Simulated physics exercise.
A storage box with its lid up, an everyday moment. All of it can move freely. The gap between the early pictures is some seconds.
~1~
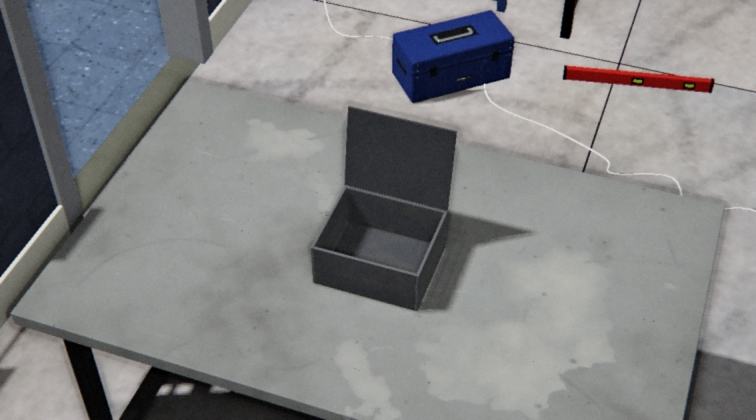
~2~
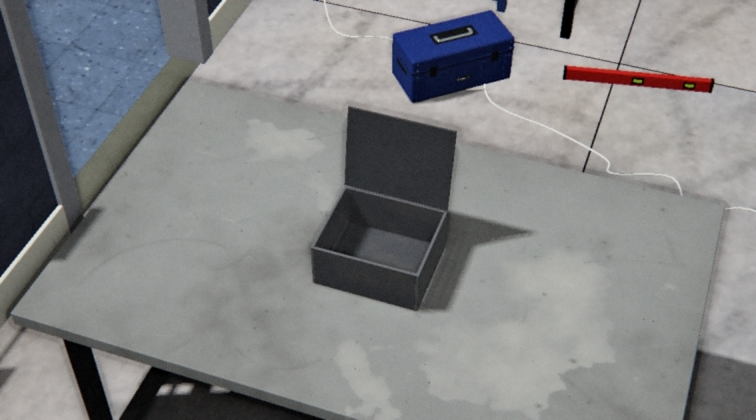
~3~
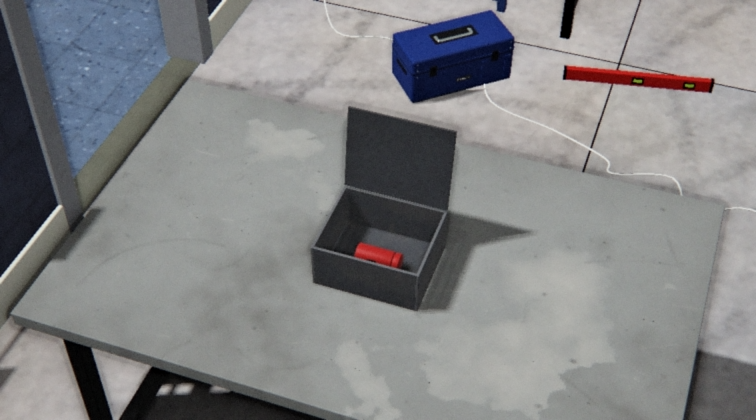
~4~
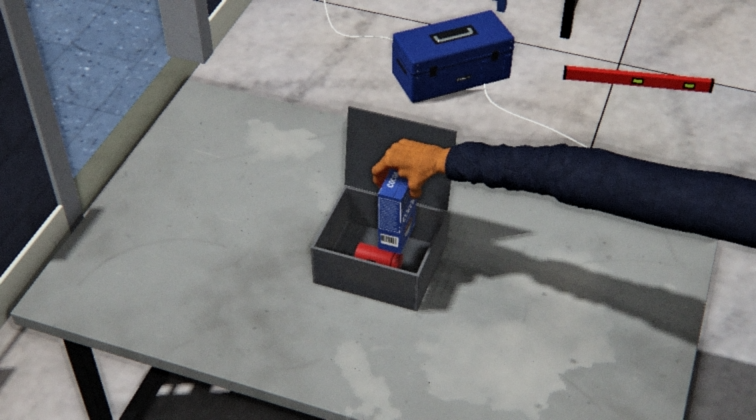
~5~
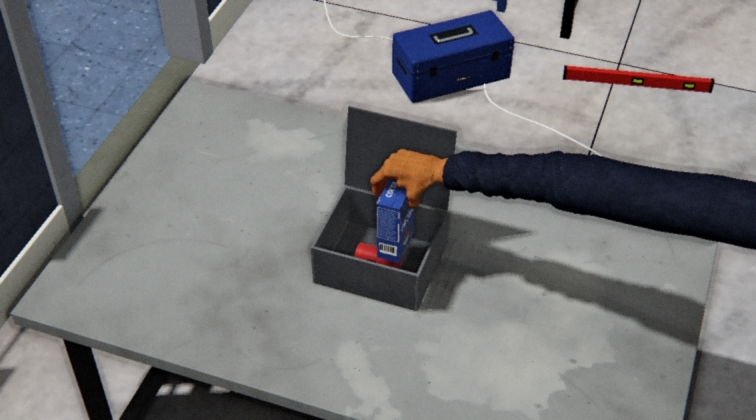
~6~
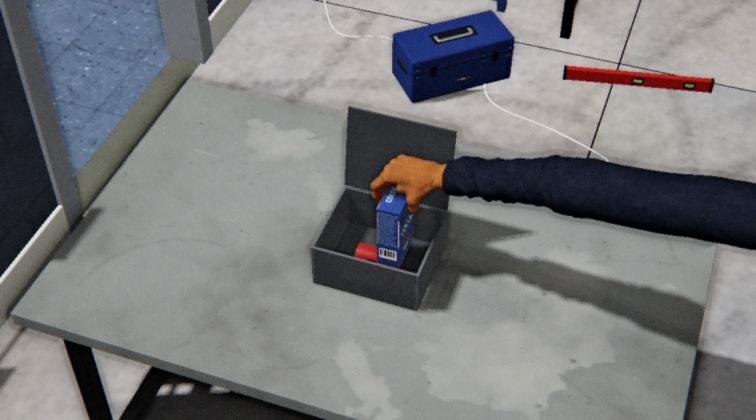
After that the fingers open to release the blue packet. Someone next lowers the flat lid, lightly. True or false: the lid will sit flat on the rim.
False.
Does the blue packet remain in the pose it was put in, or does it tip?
Observation: It tilts over.
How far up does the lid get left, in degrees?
Lid angle from rim - close to 80°.
Then, 0.50 s past the last view, blue packet rocked 34° from its first pose near (399, 230); red shaker displaced about its own width.
Then, 1.00 s past the last view, lid starting down; blue packet rocked 34° from its first pose near (398, 233); red shaker displaced about its own width.
Then, 3.10 s past the last view, lid 82° above the rim; blue packet rocked 32° from its first pose near (398, 233); red shaker displaced about its own width.
Finally, lid 80° above the rim; moved from the start, red shaker; left askew, blue packet. Final places as the last picture's camera would see them, blue packet near (398, 233).
